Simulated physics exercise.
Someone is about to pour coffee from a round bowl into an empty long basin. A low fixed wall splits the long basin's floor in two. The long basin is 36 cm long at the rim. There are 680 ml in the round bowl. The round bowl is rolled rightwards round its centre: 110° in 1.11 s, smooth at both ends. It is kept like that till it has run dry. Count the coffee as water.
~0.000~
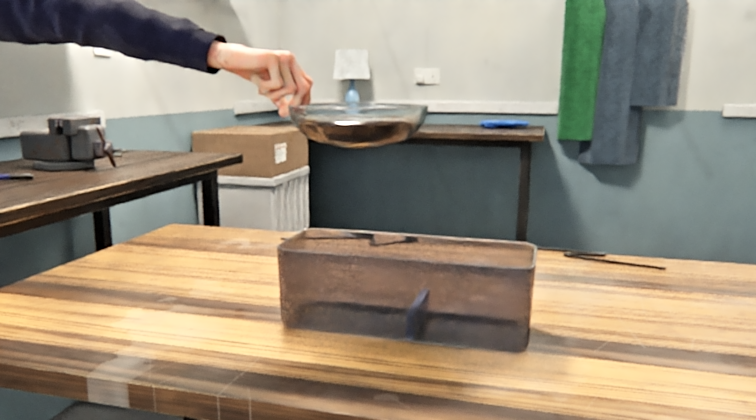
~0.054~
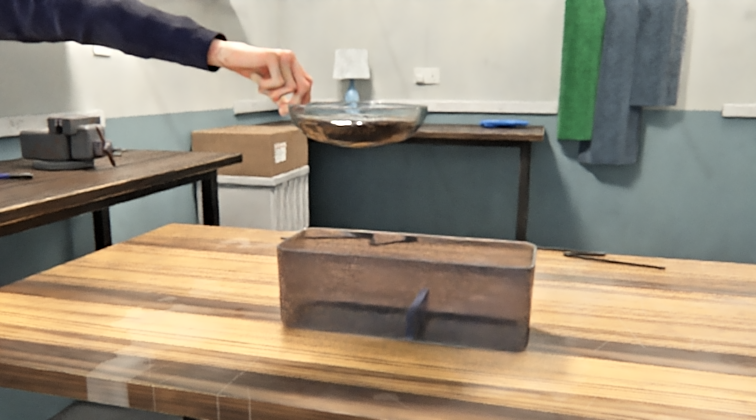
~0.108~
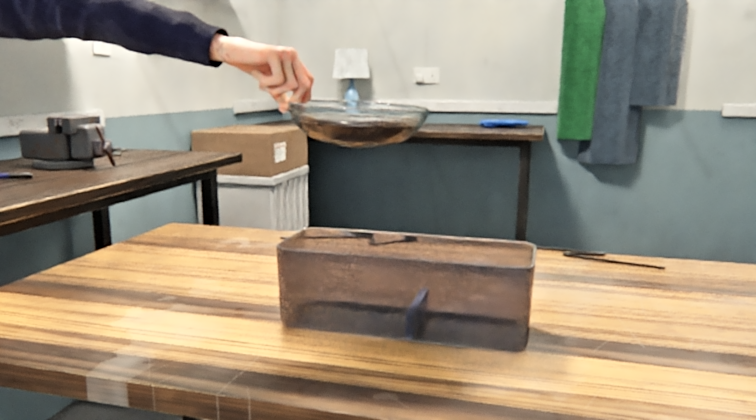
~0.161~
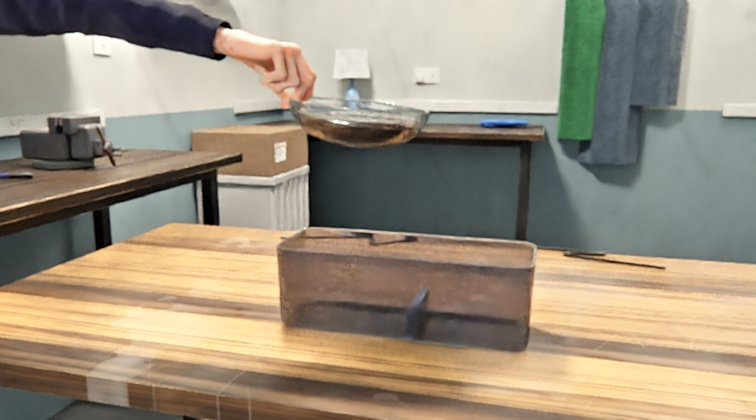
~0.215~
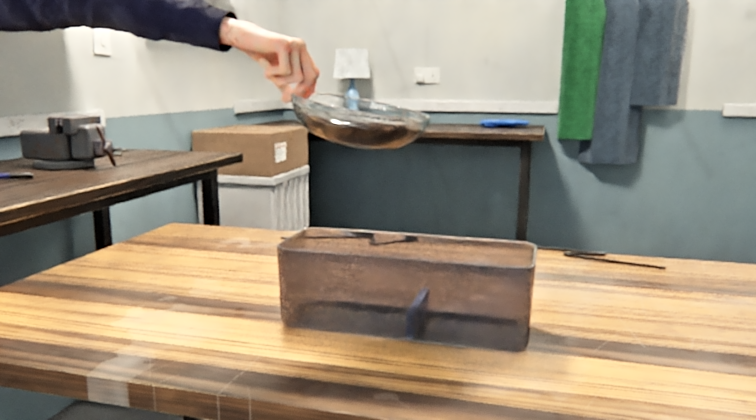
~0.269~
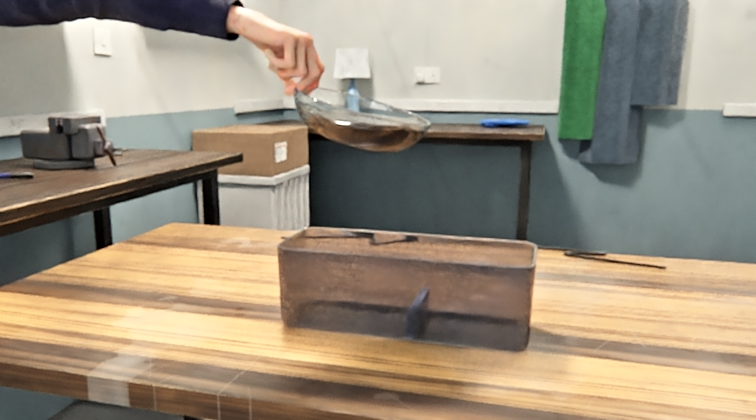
In a room with pale walls above a grey-blue lower band, a still camera looks slightly down across a striped wooden table. A long, see-through brownish basin sits on the table, with dark tables, a cardboard box, a small lamp, and green and grey towels behind it. Above the basin, a dark-sleeved arm from the left holds a clear round bowl of brown coffee and gradually tilts it modestly rightwards, the hand shifting slightly.
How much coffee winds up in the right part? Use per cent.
The far part has some 72 per cent.
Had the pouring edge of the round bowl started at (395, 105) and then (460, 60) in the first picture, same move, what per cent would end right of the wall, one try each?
In turn about 65 and 65 per cent.
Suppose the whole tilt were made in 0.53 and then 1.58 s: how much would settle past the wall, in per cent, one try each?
In turn about 60 and 80 per cent.
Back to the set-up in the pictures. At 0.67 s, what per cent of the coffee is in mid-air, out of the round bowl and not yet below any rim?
Near 48 in a hundred.
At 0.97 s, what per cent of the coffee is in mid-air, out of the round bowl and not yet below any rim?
Near 3 in a hundred.
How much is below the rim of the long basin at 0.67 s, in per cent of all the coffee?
Some 40 per cent.
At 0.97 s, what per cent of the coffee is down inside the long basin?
Some 92 per cent.
After 0.67 s the tilt is 73° and 12 per cent is still to pour, 0 is left of the wall and 40 right of it.
After 0.97 s the tilt is 105° and 0 per cent is still to pour, 20 is left of the wall and 73 right of it.
After 1.27 s the tilt is 110° and 0 per cent is still to pour, 21 is left of the wall and 72 right of it.
After 1.61 s the tilt is 110° and 0 per cent is still to pour, 21 is left of the wall and 72 right of it.
In the end 21 per cent lies left of the wall, 72 right of it and 6 outside.
